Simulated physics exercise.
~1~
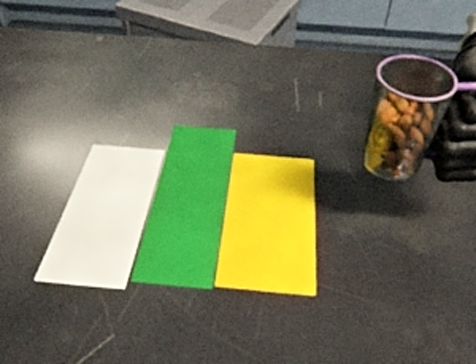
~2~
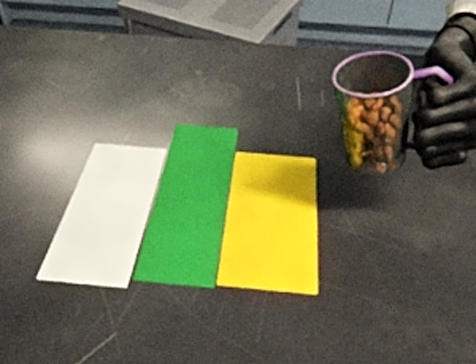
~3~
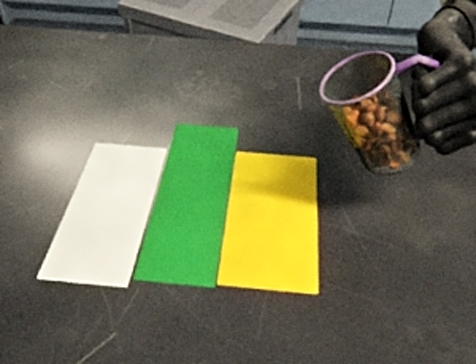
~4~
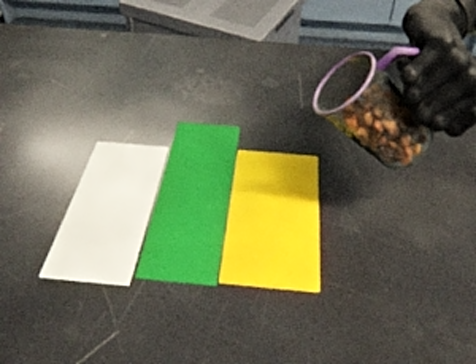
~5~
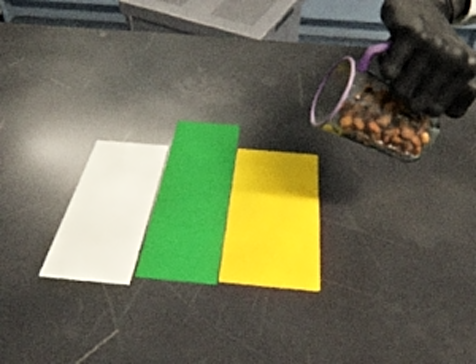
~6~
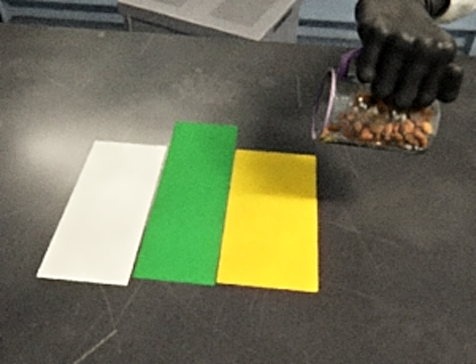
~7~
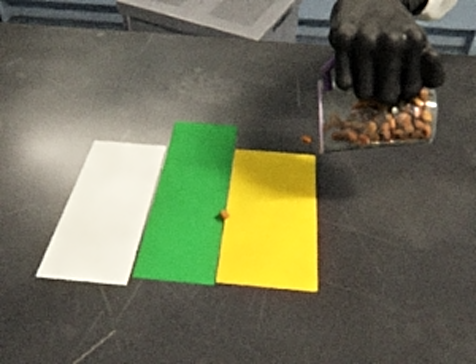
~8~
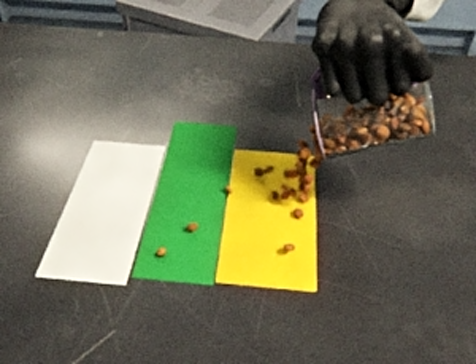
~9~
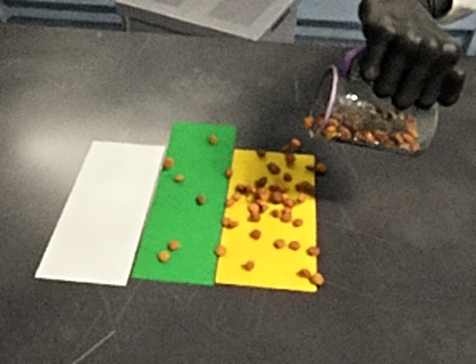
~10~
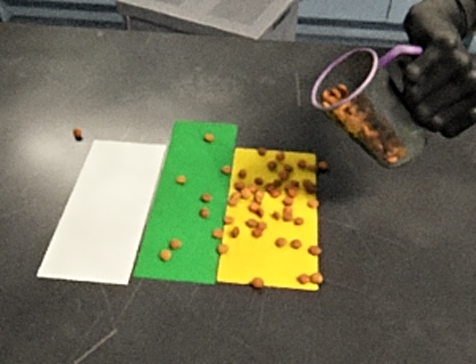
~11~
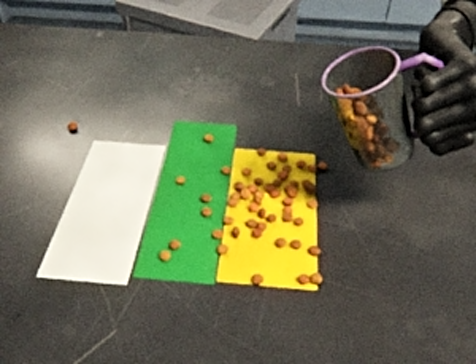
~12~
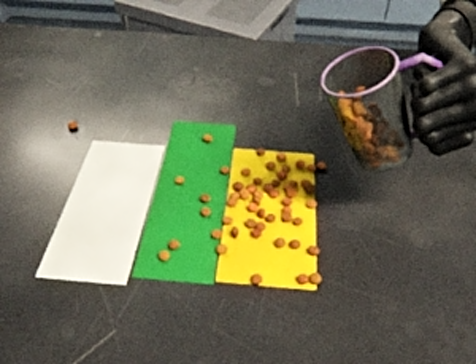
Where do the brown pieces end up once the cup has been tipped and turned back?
The larger part stays in the cup, and most of the spilled pieces lie on the yellow mat. Only a few rest on the green mat, hardly any are on the bare table, and the white mat stays empty.
